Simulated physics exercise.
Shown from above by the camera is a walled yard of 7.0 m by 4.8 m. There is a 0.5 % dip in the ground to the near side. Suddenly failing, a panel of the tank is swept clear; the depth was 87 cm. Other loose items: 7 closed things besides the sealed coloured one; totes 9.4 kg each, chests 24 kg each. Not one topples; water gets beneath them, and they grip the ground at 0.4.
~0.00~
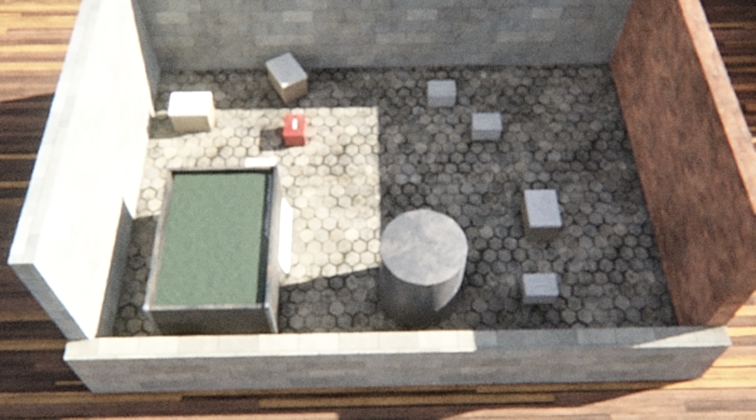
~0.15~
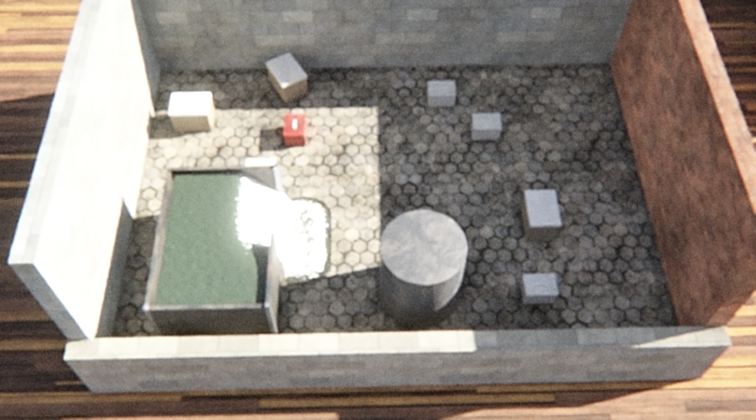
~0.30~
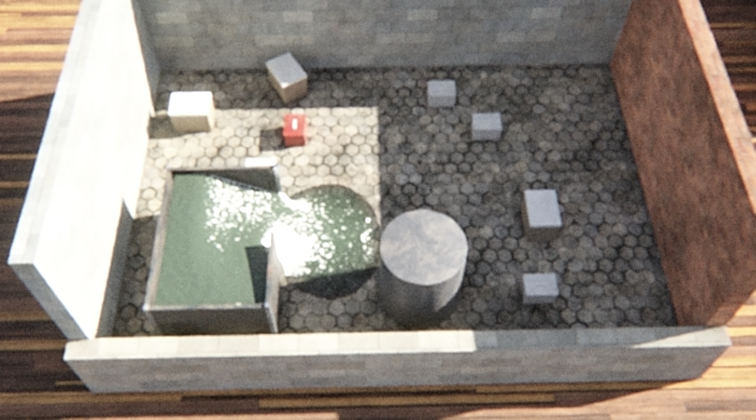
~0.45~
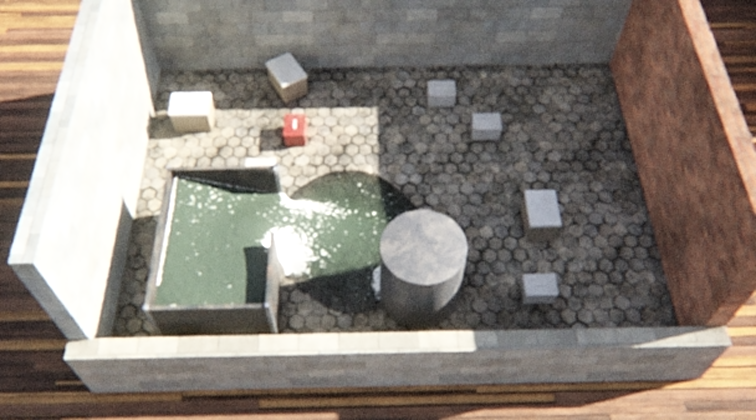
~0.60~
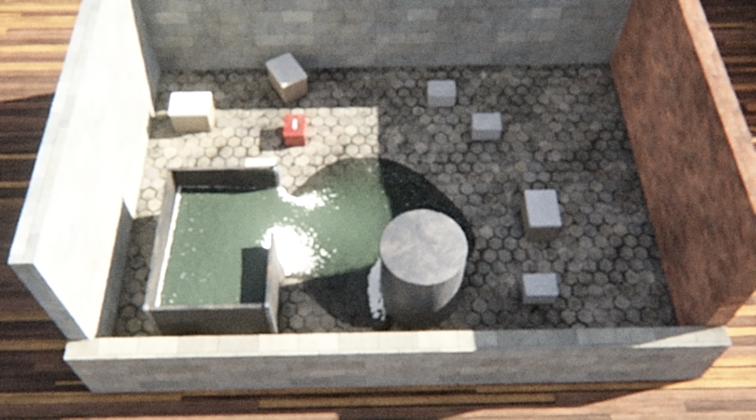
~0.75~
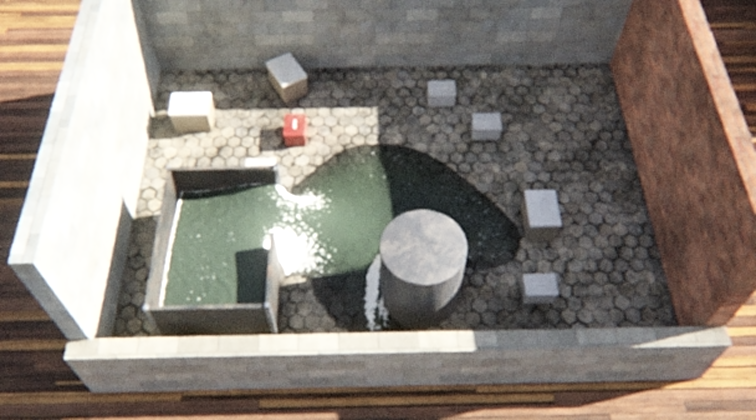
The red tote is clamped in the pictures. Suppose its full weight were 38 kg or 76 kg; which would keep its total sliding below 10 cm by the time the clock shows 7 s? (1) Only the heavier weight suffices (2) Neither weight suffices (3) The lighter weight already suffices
3.
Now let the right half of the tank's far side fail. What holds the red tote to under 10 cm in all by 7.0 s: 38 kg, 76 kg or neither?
Under that change, only the heavier pick does it.
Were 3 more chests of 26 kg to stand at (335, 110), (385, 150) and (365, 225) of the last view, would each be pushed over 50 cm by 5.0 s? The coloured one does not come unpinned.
In order: Not as far, then farther, then farther.
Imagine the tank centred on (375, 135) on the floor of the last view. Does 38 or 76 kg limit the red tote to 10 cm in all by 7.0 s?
For that case: Lighter one suffices.
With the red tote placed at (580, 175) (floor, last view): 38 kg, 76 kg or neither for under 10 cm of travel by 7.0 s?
Short version: The heftier mass only.
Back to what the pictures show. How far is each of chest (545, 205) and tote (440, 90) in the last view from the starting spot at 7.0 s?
Net distance: First 140 cm, second 250 cm.
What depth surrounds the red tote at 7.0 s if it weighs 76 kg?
6 cm, roughly.
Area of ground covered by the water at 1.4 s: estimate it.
That flooded area is roughly 17 m2.
After 1.4 s the red tote would be 0 cm from its start with 38 kg and 0 cm from its start with 76 kg; 0 cm of water round it then.
After 3.1 s the red tote would be 0 cm from its start with 38 kg and 0 cm from its start with 76 kg; 0 cm of water round it then.
After 4.9 s the red tote would be 0 cm from its start with 38 kg and 0 cm from its start with 76 kg; 0 cm of water round it then.
After 7.0 s the red tote would be 0 cm from its start with 38 kg and 0 cm from its start with 76 kg; 6 cm of water round it then.
